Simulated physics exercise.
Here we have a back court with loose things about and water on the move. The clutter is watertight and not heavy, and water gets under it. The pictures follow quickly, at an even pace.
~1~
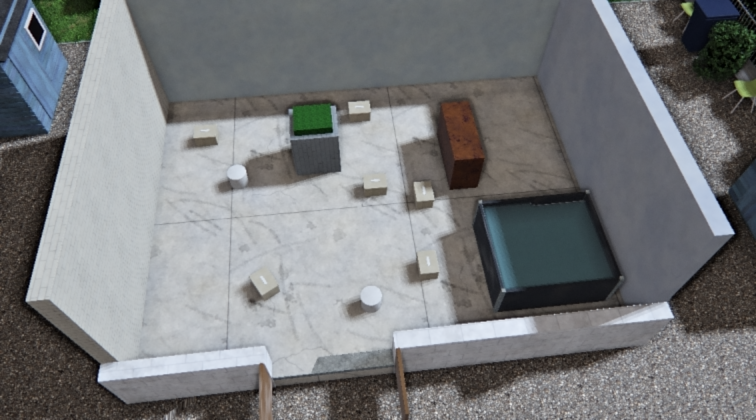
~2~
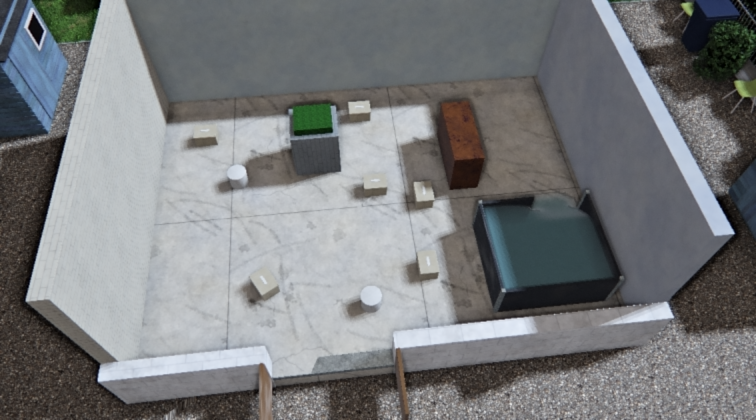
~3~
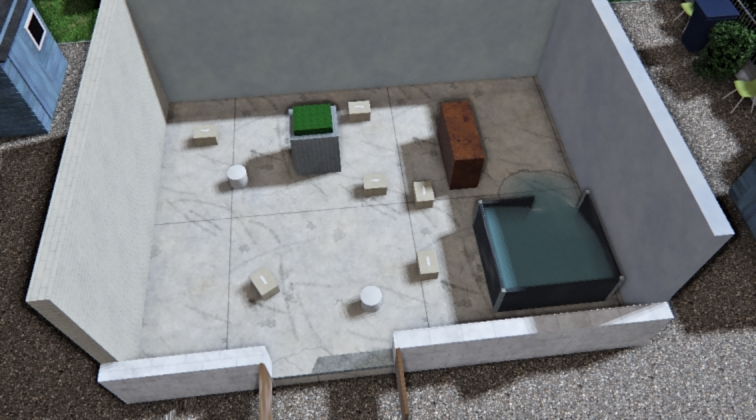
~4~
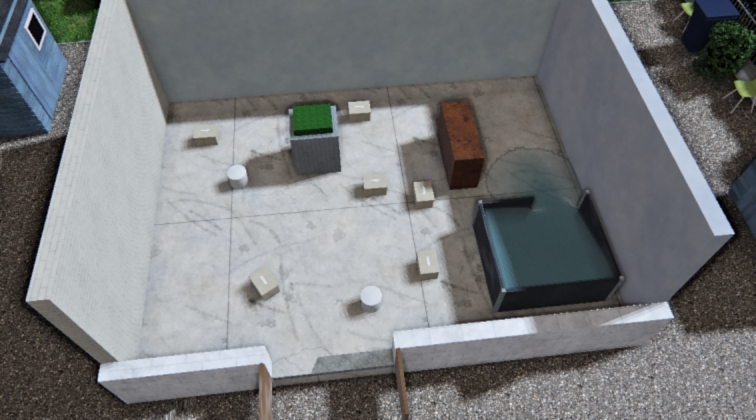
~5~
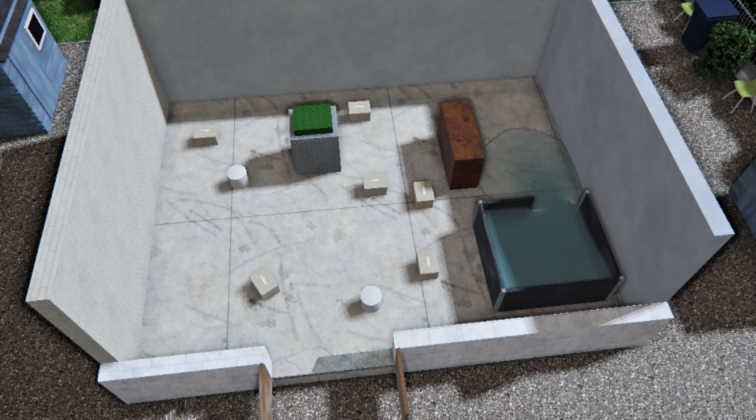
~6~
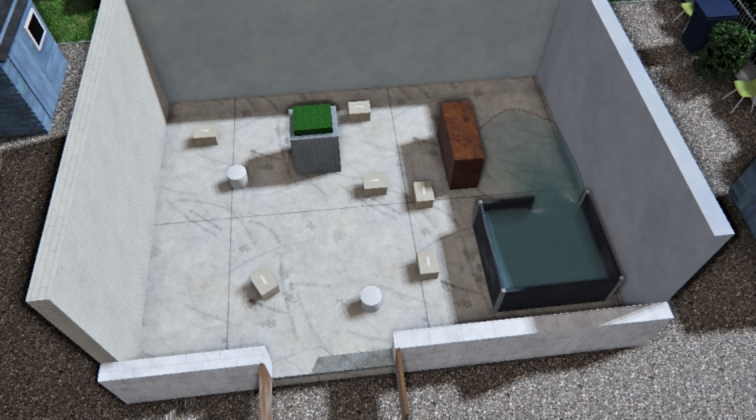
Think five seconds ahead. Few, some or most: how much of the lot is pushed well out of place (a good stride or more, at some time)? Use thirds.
It is under a third.
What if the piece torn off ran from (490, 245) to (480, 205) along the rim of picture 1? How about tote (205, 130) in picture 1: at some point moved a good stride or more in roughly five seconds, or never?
Verdict: Under that.
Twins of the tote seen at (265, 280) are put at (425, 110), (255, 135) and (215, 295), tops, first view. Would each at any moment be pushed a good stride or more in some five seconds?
In that order: Swept aside, less than that, less than that.
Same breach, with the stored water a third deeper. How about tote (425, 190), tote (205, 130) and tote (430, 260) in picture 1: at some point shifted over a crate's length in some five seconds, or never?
One after the other: Not that far, yes, never so far.
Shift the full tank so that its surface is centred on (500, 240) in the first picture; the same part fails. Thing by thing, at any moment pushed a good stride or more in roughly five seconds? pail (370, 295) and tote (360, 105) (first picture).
As listed: Less than that, yes.
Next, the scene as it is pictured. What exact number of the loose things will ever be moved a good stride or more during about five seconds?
It comes to 1.
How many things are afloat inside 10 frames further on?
It comes to 0.
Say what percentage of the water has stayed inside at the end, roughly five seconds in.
Roughly 100 per cent.
A moment on, 0 of 8 are well off their spots; 0 afloat.
Next, 0 of 8 are well off their spots; 0 afloat.
Later, 1 of 8 are well off their spots; 0 afloat.
In the end, 1 of 8 are well off their spots, and 1 have been at some point; 0 afloat.
